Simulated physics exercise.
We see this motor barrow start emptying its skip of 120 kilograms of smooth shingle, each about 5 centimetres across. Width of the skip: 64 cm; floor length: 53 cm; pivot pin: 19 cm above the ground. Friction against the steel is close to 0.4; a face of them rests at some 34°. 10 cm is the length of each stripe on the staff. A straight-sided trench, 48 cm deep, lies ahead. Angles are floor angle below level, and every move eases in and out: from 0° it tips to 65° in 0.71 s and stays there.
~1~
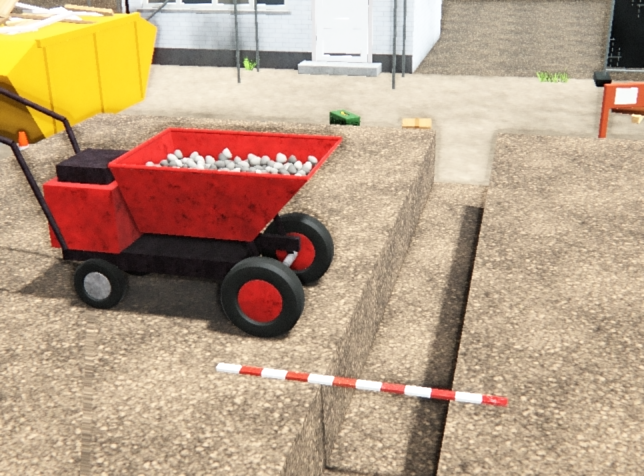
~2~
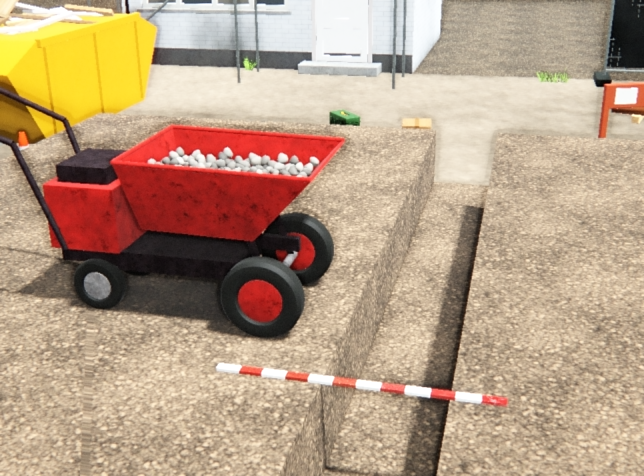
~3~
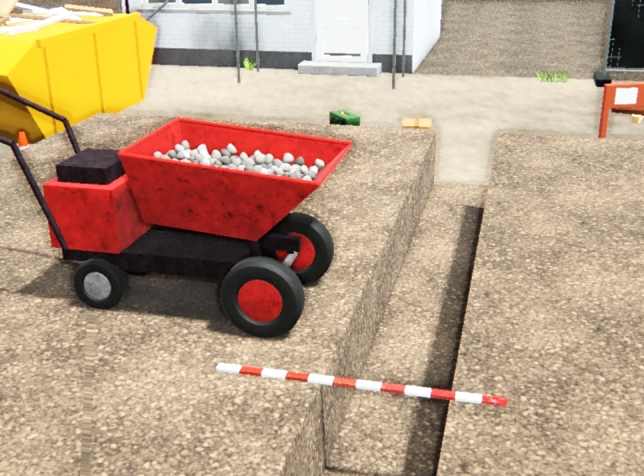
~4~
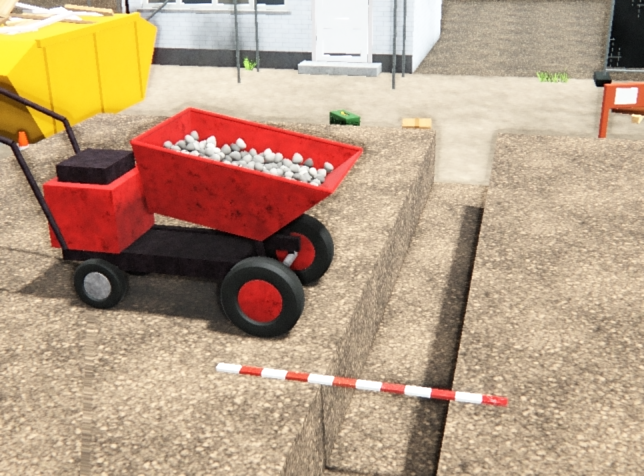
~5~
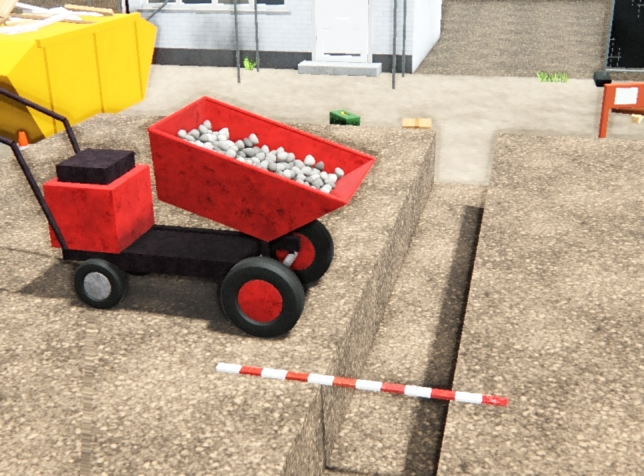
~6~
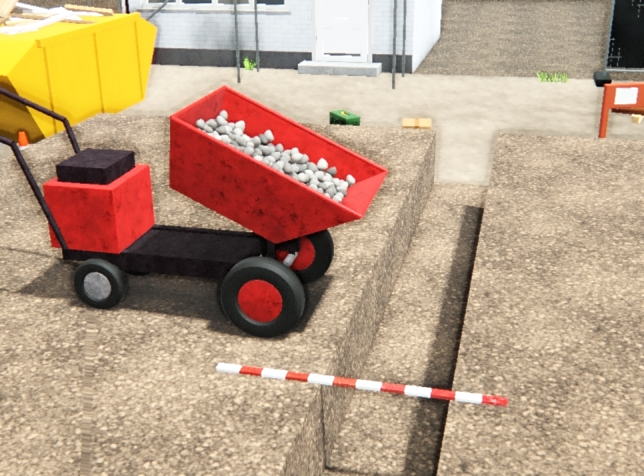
We see a red wheeled dumper loaded with grey stones standing beside a straight-sided trench with a red-and-white pole across it; the skip gradually tilts forward to the right, its back end rising while the dumper's wheels stay still.
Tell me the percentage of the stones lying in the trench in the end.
Close to 52 %.
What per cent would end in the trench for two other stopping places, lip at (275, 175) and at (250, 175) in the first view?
80 %, then 95 %.
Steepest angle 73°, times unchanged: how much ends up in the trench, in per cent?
Roughly 55 per cent would end in the trench.
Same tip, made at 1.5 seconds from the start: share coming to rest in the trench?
It'd be some 70 per cent.
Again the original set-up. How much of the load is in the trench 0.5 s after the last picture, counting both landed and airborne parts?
Close to 15 per cent has got there by then.
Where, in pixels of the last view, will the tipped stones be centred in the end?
At about pixel (454, 391) in the last view.
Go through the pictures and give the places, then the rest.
The skip is at 0°, its lip at (308, 179); the top of the load is at (228, 167), in the first frame.
Lip at (311, 180), floor tilted 1°, highest stones at (201, 163), in the second frame.
Lip at (319, 185), floor tilted 5°, highest stones at (195, 156), in the third frame.
The skip is at 10°, its lip at (332, 192); the top of the load is at (189, 146), in the fourth frame.
The skip is at 17°, its lip at (346, 203); the top of the load is at (200, 135), in the fifth frame.
The skip is at 25°, its lip at (361, 217); the top of the load is at (217, 126), in the sixth frame.
Then, 0.2 s after the last picture the floor is at 55°, 100 % in the skip; the foremost stones are at (380, 248).
Then, 0.5 s after the last picture the floor is at 65°, 82 % in the skip, 16 % in the trench, 2 % past the trench; the foremost stones are at (471, 318).
Then, 0.9 s after the last picture the floor is at 65°, 28 % in the skip, 28 % in the trench, 44 % past the trench; the foremost stones are past the picture's edge.
Then, 2.8 s after the last picture the floor is at 65°, 0 % in the skip, 52 % in the trench, 48 % past the trench; the foremost stones are past the picture's edge.
